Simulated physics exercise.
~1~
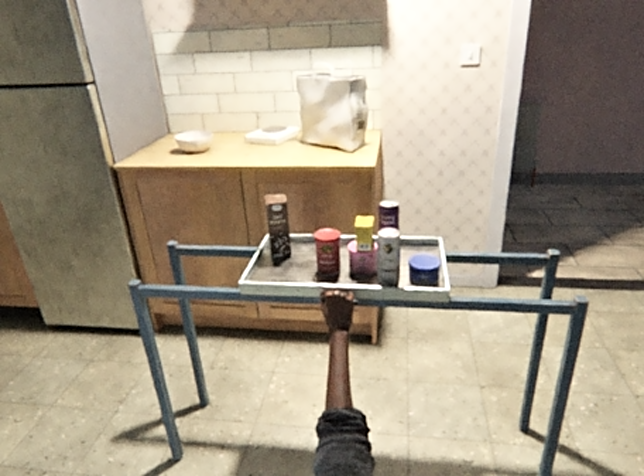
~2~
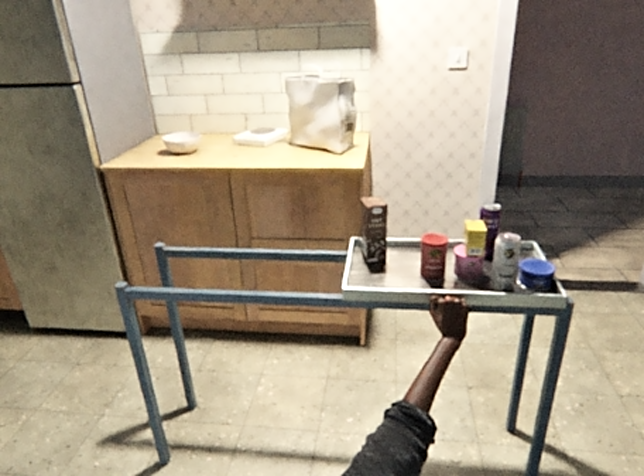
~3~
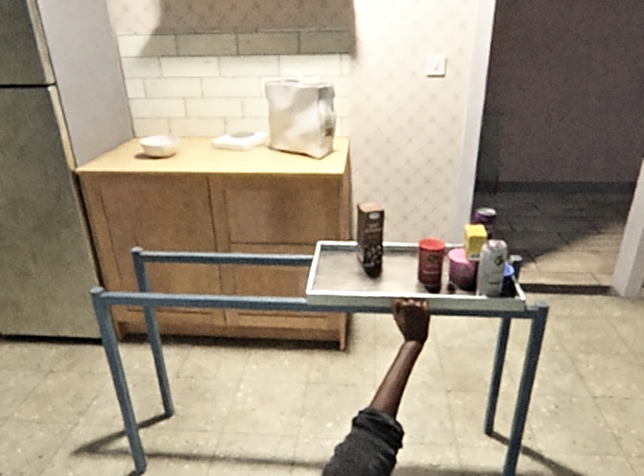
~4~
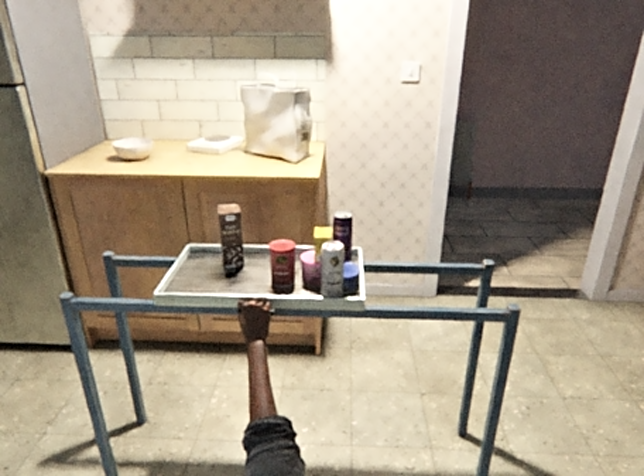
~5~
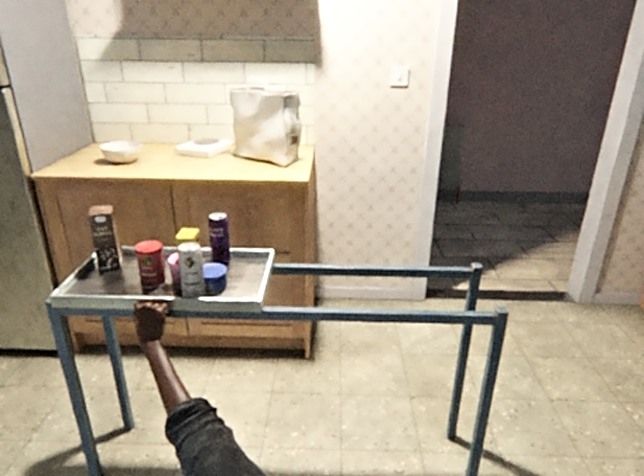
A hand slid a tray of cans, tins and cartons to the right along a blue frame in a kitchen, then back to the far left, and everything stayed upright, though the blue tub ended up shifted on the tray.
